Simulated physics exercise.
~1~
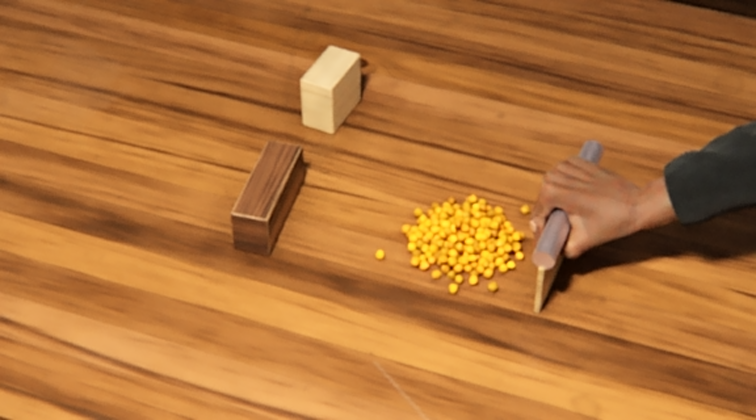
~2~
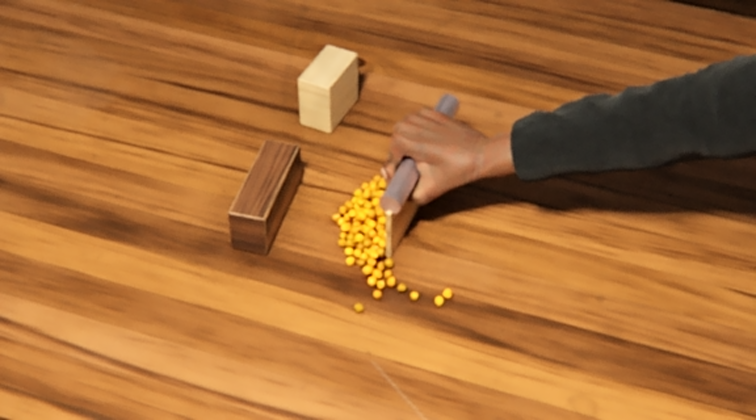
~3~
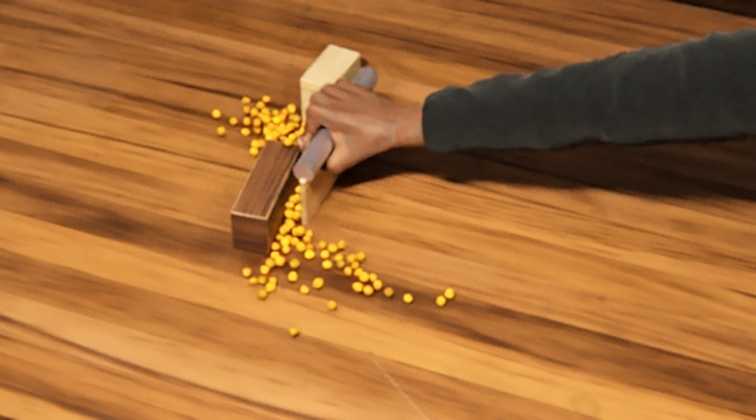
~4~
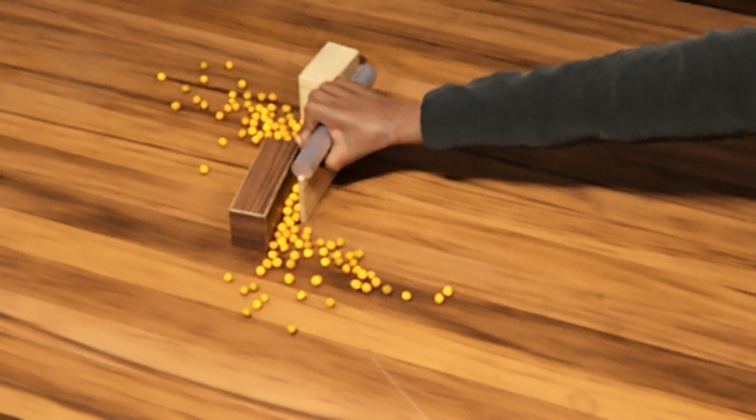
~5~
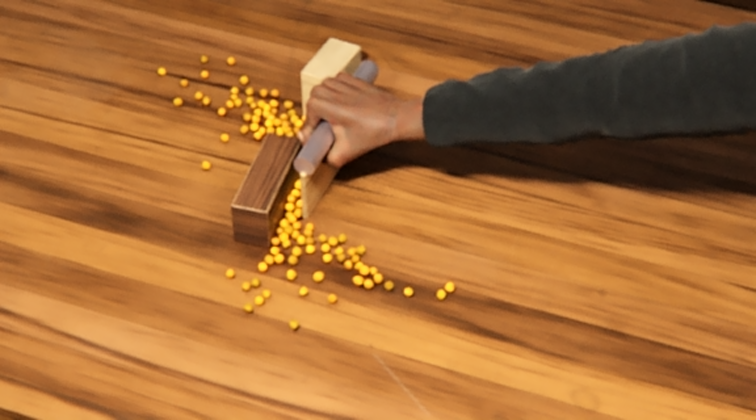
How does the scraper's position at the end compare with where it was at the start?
At the start the scraper is on the right side of the yellow kernels, away from the blocks. By the end it is farther left and a little higher in view, right up by the two blocks.
